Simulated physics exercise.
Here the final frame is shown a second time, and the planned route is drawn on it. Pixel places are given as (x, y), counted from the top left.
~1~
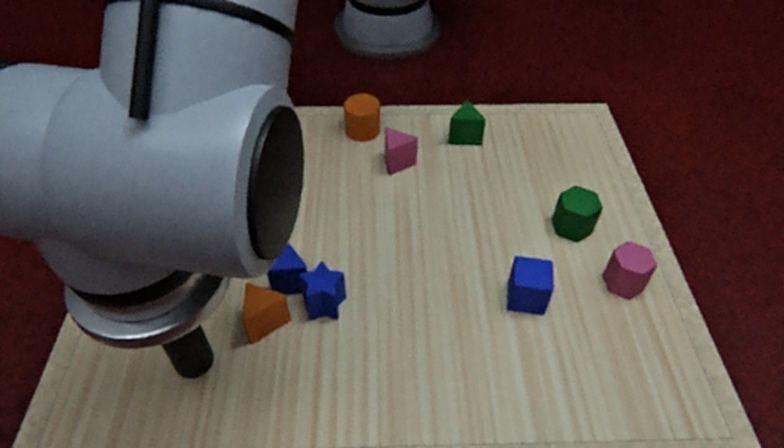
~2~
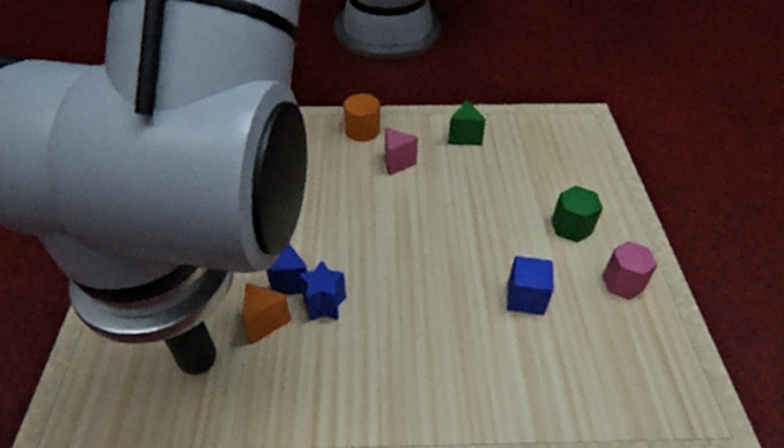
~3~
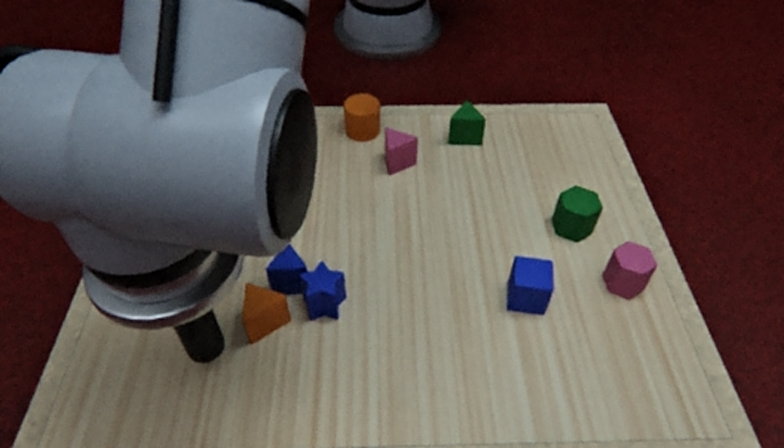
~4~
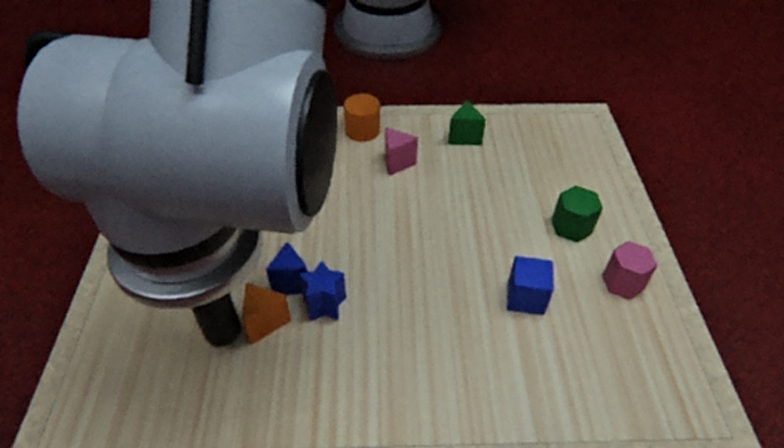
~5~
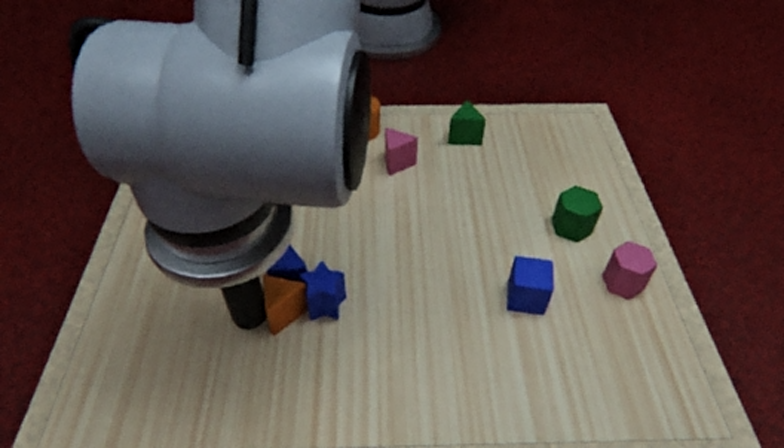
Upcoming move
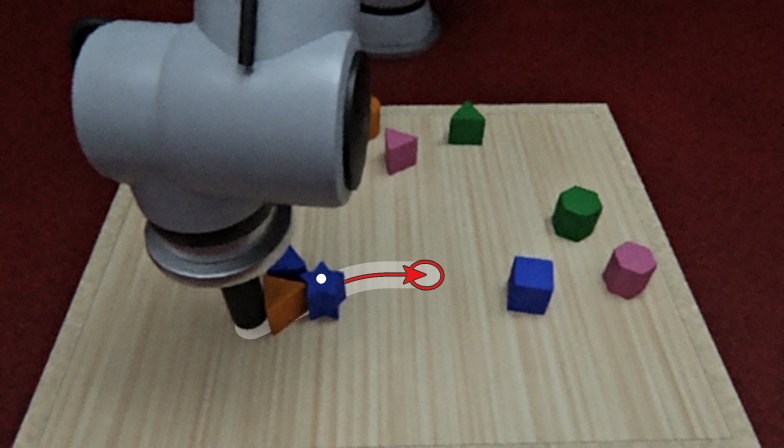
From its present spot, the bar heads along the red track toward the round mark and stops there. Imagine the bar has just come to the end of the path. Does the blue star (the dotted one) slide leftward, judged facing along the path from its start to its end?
I'd say no.
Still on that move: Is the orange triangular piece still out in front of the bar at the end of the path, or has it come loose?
Kept ahead.
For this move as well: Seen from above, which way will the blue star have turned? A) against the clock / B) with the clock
Letter B.
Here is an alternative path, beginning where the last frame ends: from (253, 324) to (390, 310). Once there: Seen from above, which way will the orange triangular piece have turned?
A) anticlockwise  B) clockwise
My answer is option A.
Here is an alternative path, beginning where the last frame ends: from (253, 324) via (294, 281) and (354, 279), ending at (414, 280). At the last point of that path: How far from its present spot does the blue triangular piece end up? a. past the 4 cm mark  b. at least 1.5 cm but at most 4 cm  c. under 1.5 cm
The correct letter is a.
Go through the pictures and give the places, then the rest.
The first frame shows lower end of the bar (195, 363), tops of blocks, orange triangular piece (258, 299), blue triangular piece (286, 259), blue star (321, 279).
The second frame shows bar (198, 359), blocks as before.
The third frame shows bar (207, 348), blocks as before.
The fourth frame shows bar (223, 332), blocks as before.
The fifth frame shows bar (250, 316), orange triangular piece (278, 289), blue triangular piece (286, 259), blue star (321, 279).
The drawn path runs from (253, 324) through (338, 285) to (426, 275); the dot is on the blue star.
The first path, step by step. One third of the way, bar (310, 289); orange triangular piece (338, 263); blue triangular piece (291, 251), turned 20° anticlockwise; blue star (375, 262), turned 40° clockwise.
Two thirds of the way, bar (367, 268); orange triangular piece (396, 246); blue triangular piece (292, 251), turned 25° anticlockwise; blue star (418, 264), turned 70° clockwise.
At the end, bar (427, 267); orange triangular piece (458, 245); blue triangular piece (292, 251), turned 25° anticlockwise; blue star (450, 277), turned 110° clockwise.
